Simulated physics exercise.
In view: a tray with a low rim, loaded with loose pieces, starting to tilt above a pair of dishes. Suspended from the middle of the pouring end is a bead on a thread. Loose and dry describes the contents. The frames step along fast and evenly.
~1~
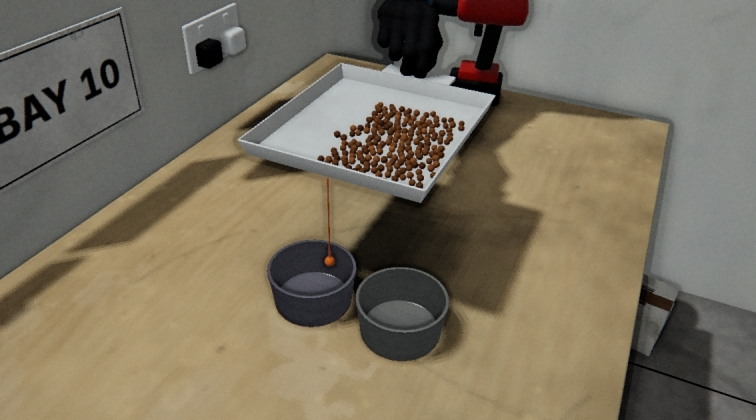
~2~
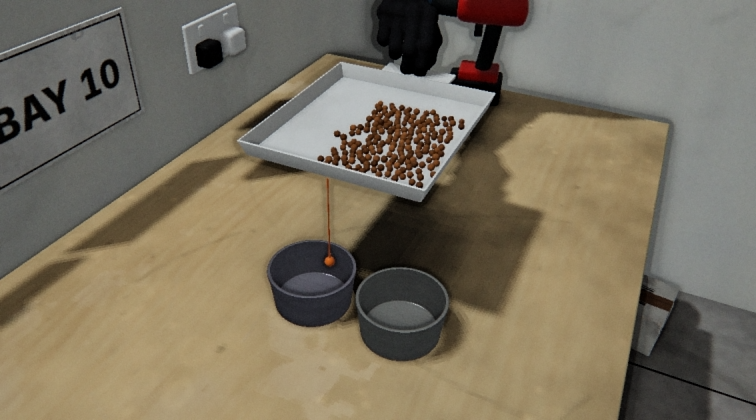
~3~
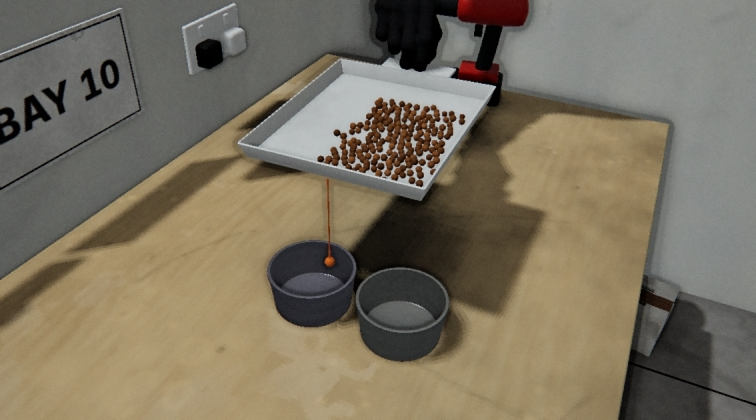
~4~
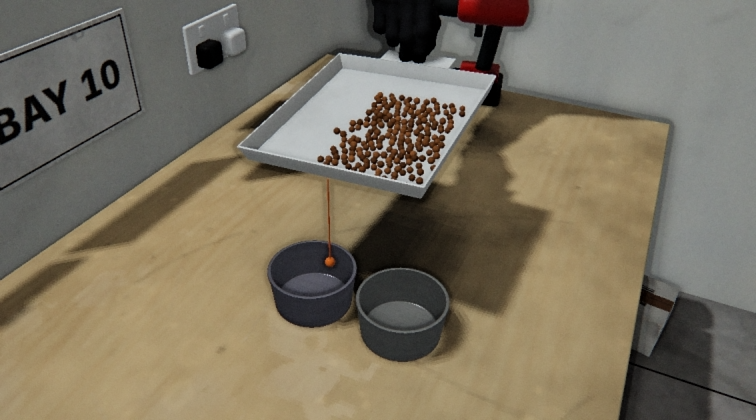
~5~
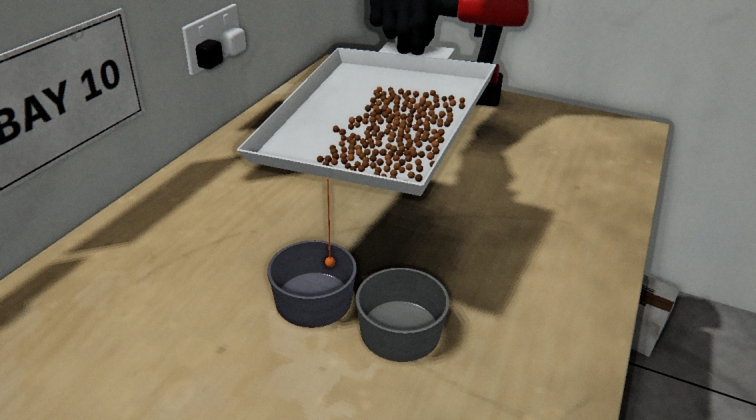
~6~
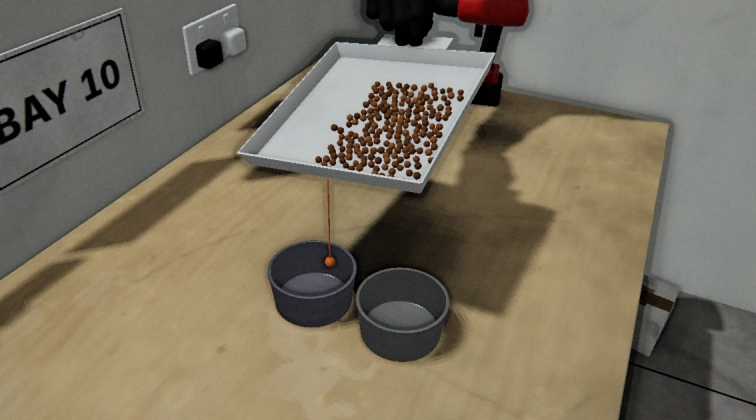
At the start, a black gripper holds a white tray of small brown balls above two empty dark dishes, with an orange bead hanging on a thread over the left one. The tray then tilts slightly, its far side rising, while the balls shift very little and the bead and dishes stay still.
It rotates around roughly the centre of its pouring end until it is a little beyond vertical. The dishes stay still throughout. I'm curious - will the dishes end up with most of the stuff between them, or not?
No, less than half of it.
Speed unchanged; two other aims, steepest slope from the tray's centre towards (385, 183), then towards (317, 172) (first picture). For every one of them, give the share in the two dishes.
Respectively 90 % and 30 %.
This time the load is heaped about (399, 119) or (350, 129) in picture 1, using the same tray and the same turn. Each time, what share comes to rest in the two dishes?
Close to 10 in a hundred, then close to 10 in a hundred.
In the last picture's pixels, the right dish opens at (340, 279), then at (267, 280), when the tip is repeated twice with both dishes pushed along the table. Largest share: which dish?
The first try: The left dish. The second: The right dish.
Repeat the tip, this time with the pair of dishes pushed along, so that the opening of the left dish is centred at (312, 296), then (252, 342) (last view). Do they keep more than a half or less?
Earlier try a minority share, later try a minority share.
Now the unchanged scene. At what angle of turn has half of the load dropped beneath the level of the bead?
Roughly 95°.
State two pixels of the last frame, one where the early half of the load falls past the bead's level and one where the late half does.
At (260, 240) for the first part, then at (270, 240) for the others.
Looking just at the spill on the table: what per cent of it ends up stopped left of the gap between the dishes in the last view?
Looks to be around 100 per cent of the spill.
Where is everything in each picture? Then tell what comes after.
The first frame shows corners of the pouring end at (246, 139) and (421, 186), level; middle of the load at (389, 142), cereal balls; left dish at (291, 307); right dish at (383, 341); bead on its thread at (330, 261).
The second frame shows corners of the pouring end at (245, 139) and (421, 186), level; middle of the load at (389, 142).
The third frame shows corners of the pouring end at (245, 141) and (421, 184), tipped barely, lowest at the left corner; middle of the load at (389, 139).
The fourth frame shows corners of the pouring end at (245, 145) and (420, 182), tipped a little, lowest at the left corner; middle of the load at (388, 136).
The fifth frame shows corners of the pouring end at (245, 147) and (419, 180), tipped a little, lowest at the left corner; middle of the load at (388, 132).
The sixth frame shows corners of the pouring end at (245, 150) and (418, 178), tipped a little, lowest at the left corner; middle of the load at (393, 124); left dish at (291, 308); right dish at (383, 342).
Soon after the last picture, tray tipped steeply; nearly all on the tray; a stray few outside both; a stray few in the air.
A little later, tray tipped right over; a small part on the tray; a small part in the left dish; about half outside both; about a quarter in the air.
Later still, tray tipped past a quarter turn; a small part in the left dish; most outside both.
At rest, tray tipped past a quarter turn; none in the right dish; a small part in the left dish; most outside both.
